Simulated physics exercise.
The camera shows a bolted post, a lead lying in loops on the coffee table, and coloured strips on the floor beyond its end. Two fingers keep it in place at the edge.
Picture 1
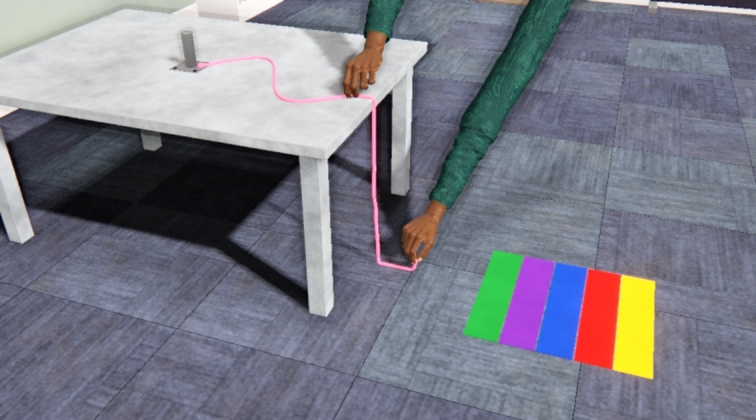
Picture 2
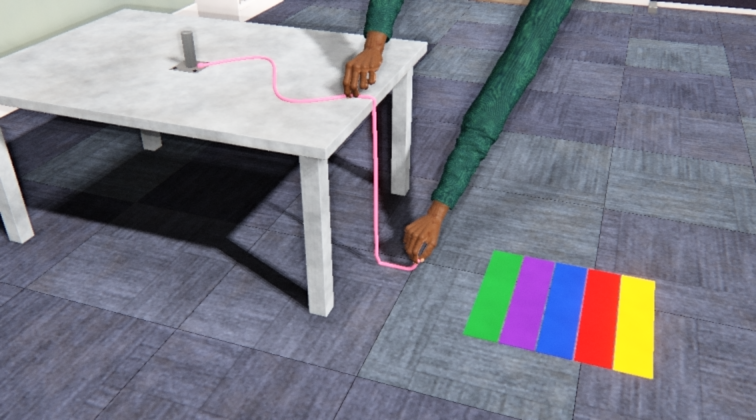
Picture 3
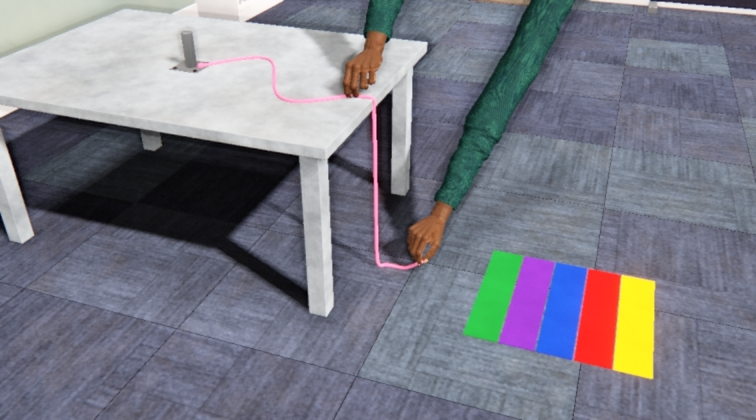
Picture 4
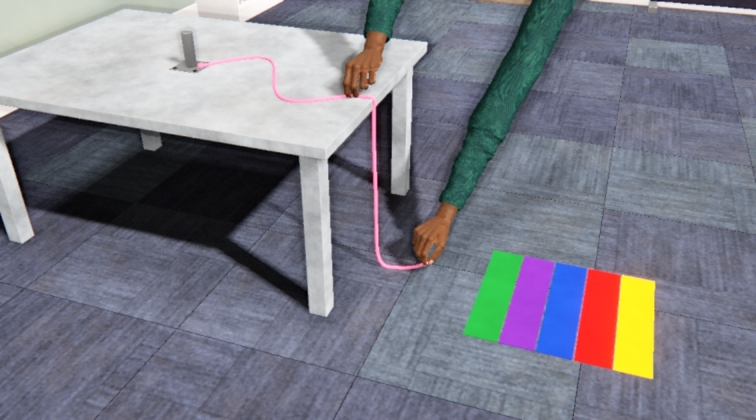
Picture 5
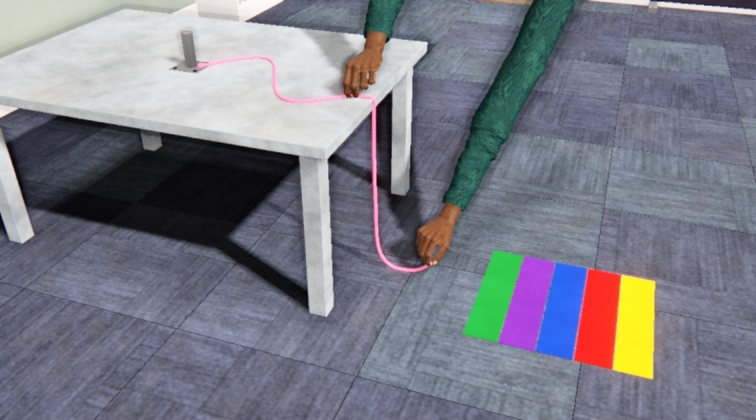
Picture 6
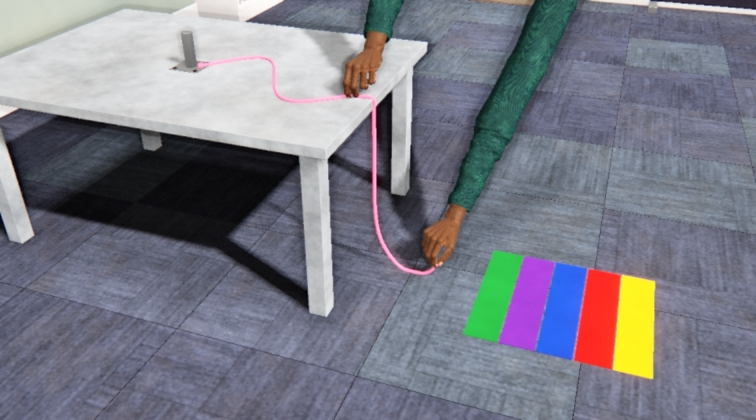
To begin with, a pink lead runs loosely across a pale table and down to the floor, one hand pressing it at the edge while the other grips its end. The lower hand then draws the end slightly right, toward the coloured strips, and the lead's sharp bend softens into a curve.
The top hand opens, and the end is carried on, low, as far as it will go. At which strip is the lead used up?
At the yellow one.
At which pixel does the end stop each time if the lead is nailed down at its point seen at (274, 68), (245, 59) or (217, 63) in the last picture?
Going try by try, I'd put it close to (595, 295), then (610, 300), and finally (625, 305).
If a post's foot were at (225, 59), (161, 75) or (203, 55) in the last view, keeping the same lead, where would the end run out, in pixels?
You'd find it around (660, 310), then (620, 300), and finally (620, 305).
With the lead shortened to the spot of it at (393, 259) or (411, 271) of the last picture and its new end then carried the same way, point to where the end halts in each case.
Around (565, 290) for the first cut and around (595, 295) for the second.
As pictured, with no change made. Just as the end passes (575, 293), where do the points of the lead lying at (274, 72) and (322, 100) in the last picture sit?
Approx. (298, 83); approx. (385, 129).
A little later, end near (575, 293); over blue.
Next, end near (614, 301); over red.
When it is tight, end near (639, 306); over yellow. The yellow one.
